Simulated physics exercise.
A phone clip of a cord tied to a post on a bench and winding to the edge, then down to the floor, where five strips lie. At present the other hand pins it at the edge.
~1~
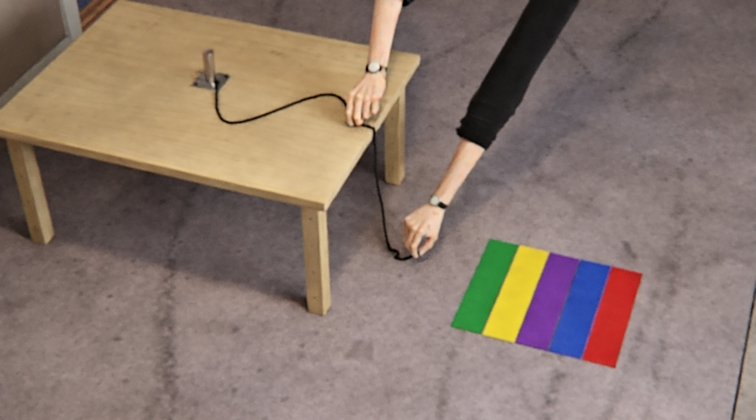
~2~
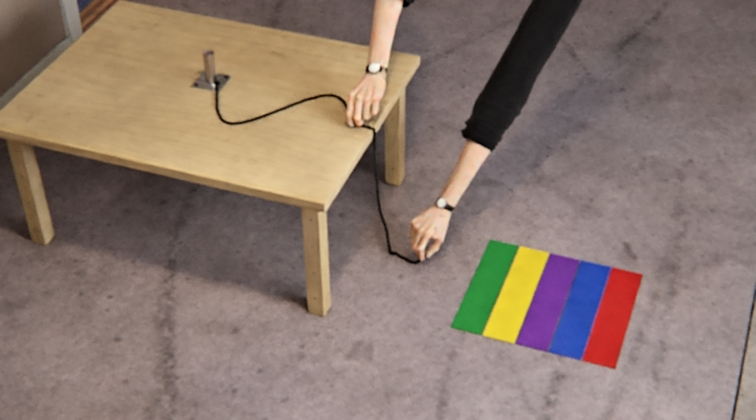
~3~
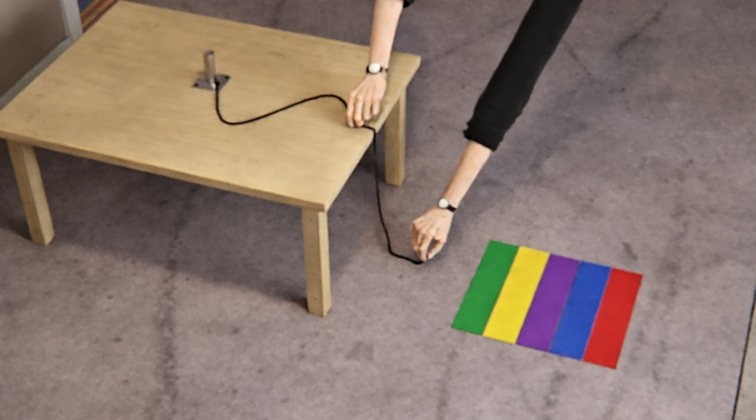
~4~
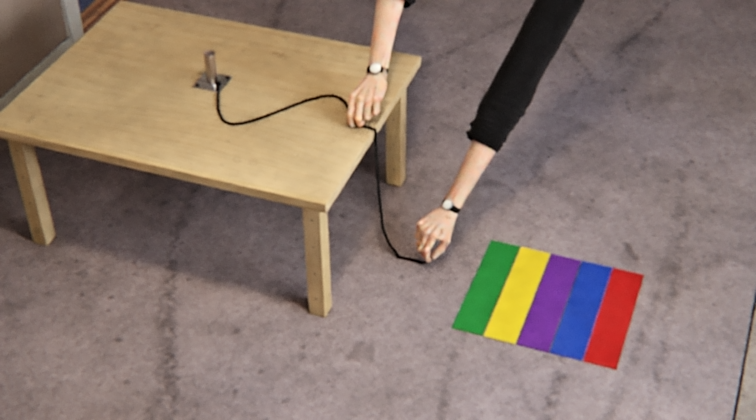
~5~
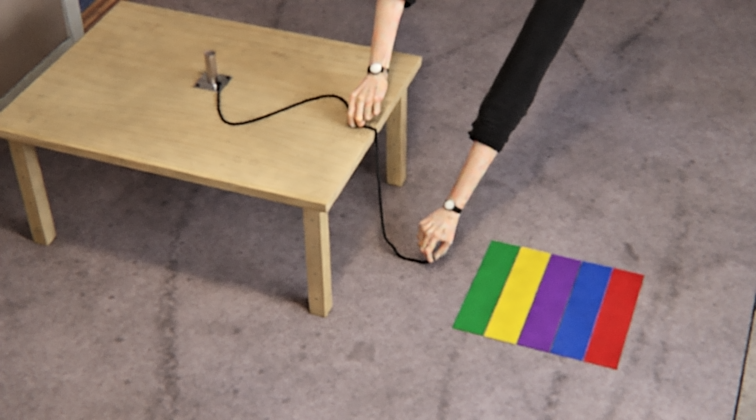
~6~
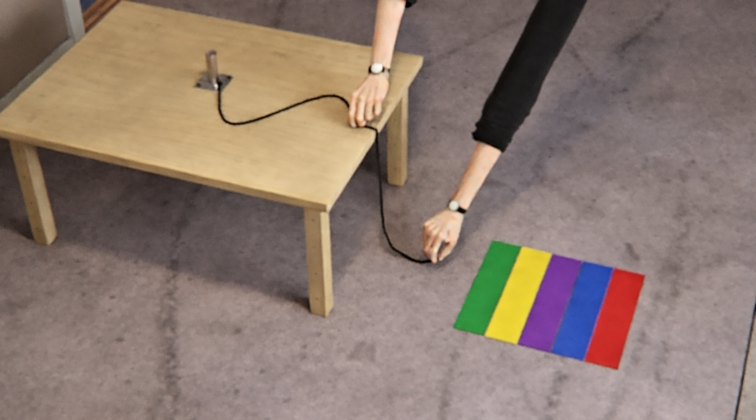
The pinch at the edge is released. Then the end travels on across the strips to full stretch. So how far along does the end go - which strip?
Along to the red strip.
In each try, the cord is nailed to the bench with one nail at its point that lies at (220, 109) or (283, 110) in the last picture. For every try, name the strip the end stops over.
Try 1: Blue; try 2: Purple.
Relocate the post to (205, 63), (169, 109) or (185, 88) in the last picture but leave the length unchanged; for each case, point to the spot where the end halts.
(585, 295), (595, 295) and (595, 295).
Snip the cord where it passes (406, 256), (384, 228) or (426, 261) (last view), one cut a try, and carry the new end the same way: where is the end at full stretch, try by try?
First try near (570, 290), second near (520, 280), third near (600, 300).
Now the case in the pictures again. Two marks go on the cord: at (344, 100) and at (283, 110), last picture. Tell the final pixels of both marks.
The first settles around (395, 145), the second around (334, 117).
Early on, end near (568, 290); over purple.
Midway, end near (601, 298); over blue.
At the end of the slack, end near (620, 302); over red. It halts on the red strip.
